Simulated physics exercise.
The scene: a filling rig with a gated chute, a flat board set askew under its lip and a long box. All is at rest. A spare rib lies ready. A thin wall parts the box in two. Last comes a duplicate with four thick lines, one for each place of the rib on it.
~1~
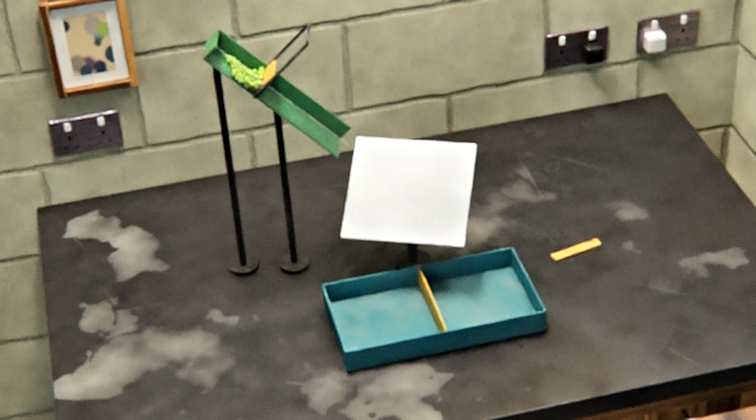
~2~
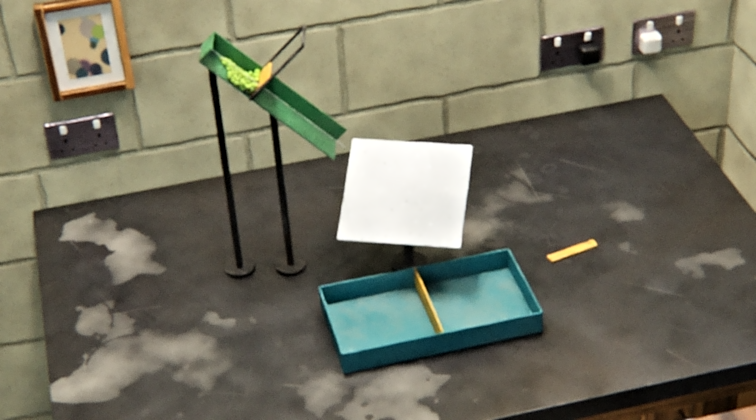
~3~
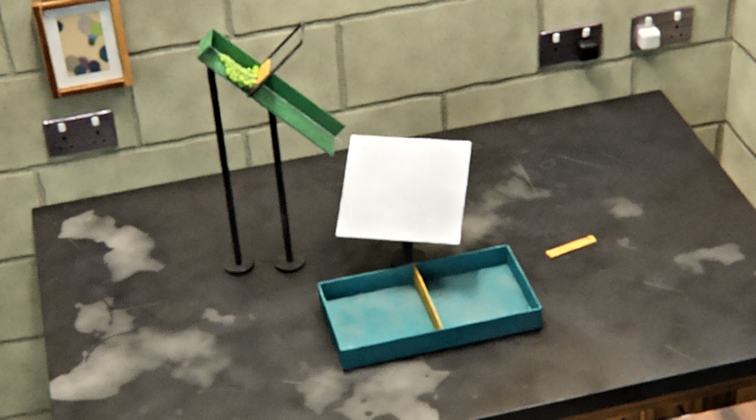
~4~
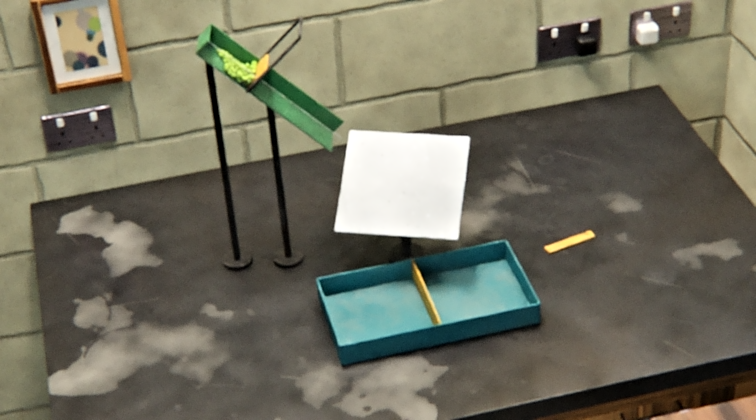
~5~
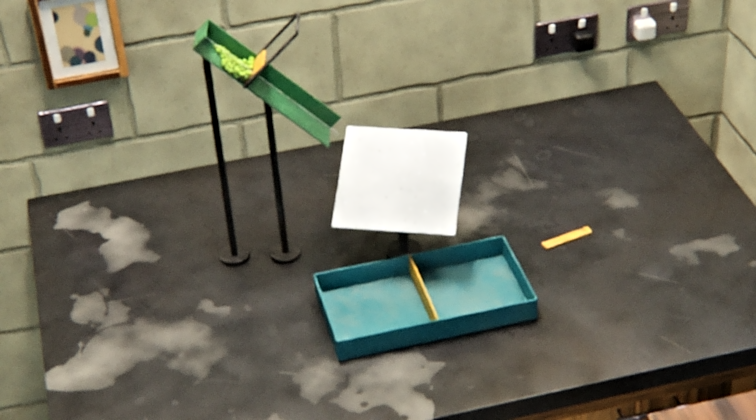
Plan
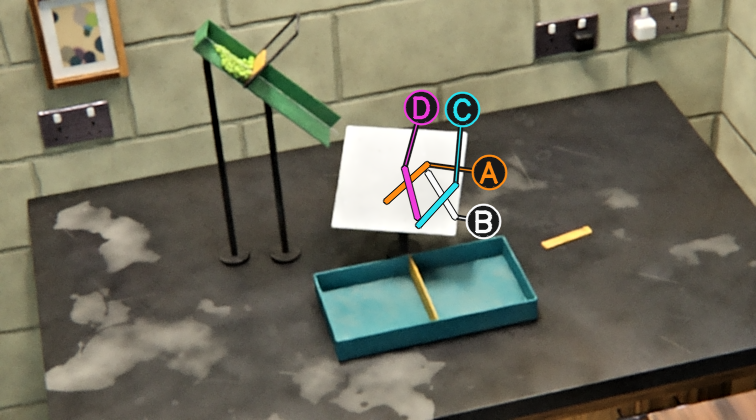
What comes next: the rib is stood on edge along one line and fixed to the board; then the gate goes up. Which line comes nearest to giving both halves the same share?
B beats the others.
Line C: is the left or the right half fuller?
More lands on the left.
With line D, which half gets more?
Left.
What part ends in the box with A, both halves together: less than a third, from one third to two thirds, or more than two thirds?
Line A gives more than two thirds.
On the marked copy, line A from (427, 164) to (386, 201); line B from (428, 173) to (455, 216); line C from (455, 185) to (418, 225); line D from (404, 168) to (417, 217).
Choosing A, of what is caught, nearly all in the left half, a small part in the right.
Choosing B, of what is caught, about a third in the left half, about two thirds in the right.
Choosing C, of what is caught, nearly all in the left half, a small part in the right.
Choosing D, of what is caught, most in the left half, a small part in the right.
